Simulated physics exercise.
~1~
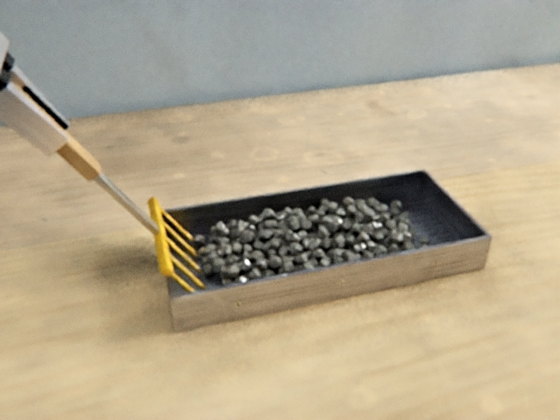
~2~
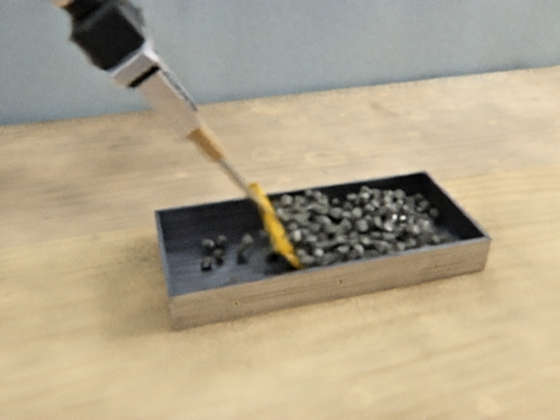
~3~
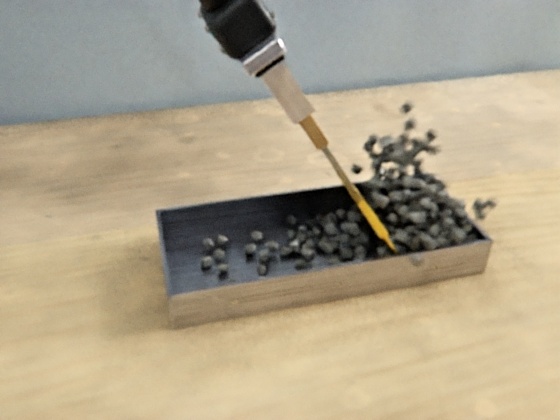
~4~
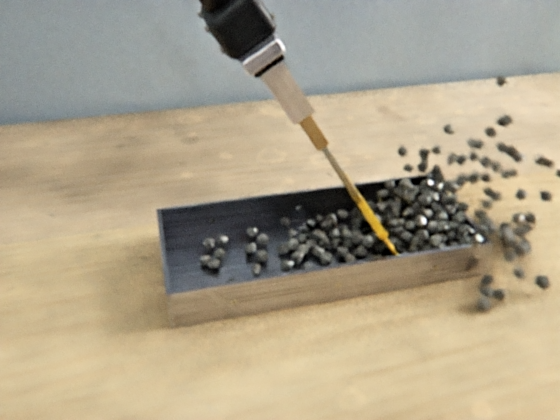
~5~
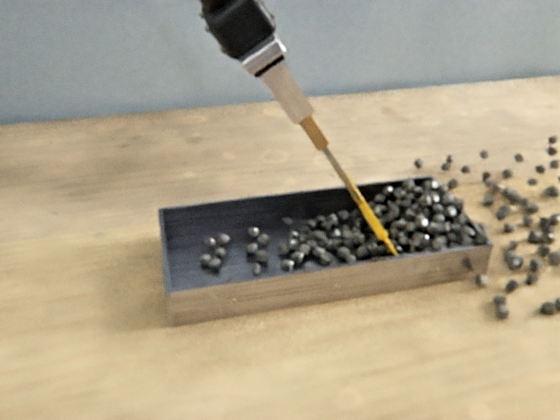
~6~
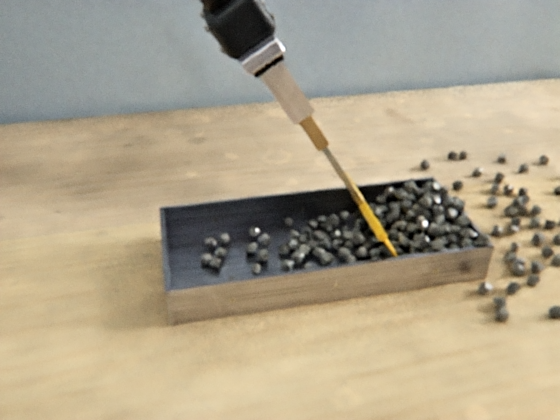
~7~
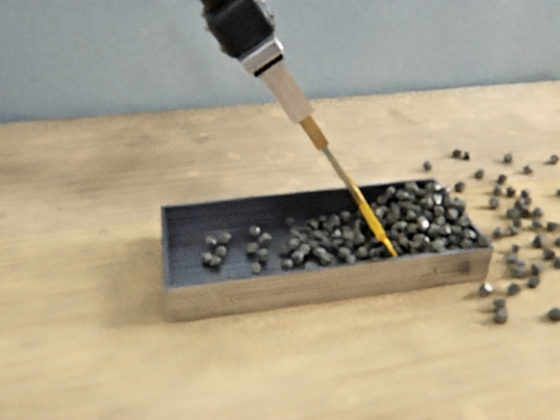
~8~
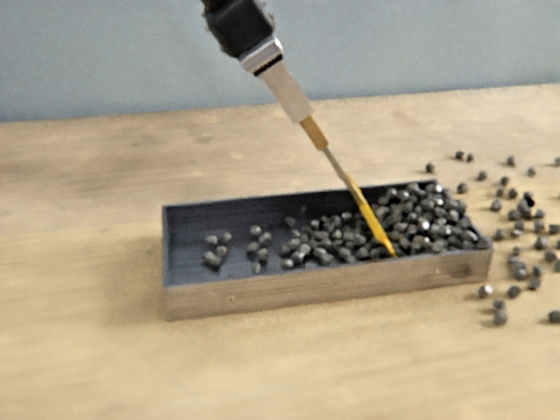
A robot arm holding a yellow comb swept dark pebbles rightward along a tray and stopped short of the far end, sending many flying over the edge; they scattered and settled on the table, while most stayed heaped inside against the comb.
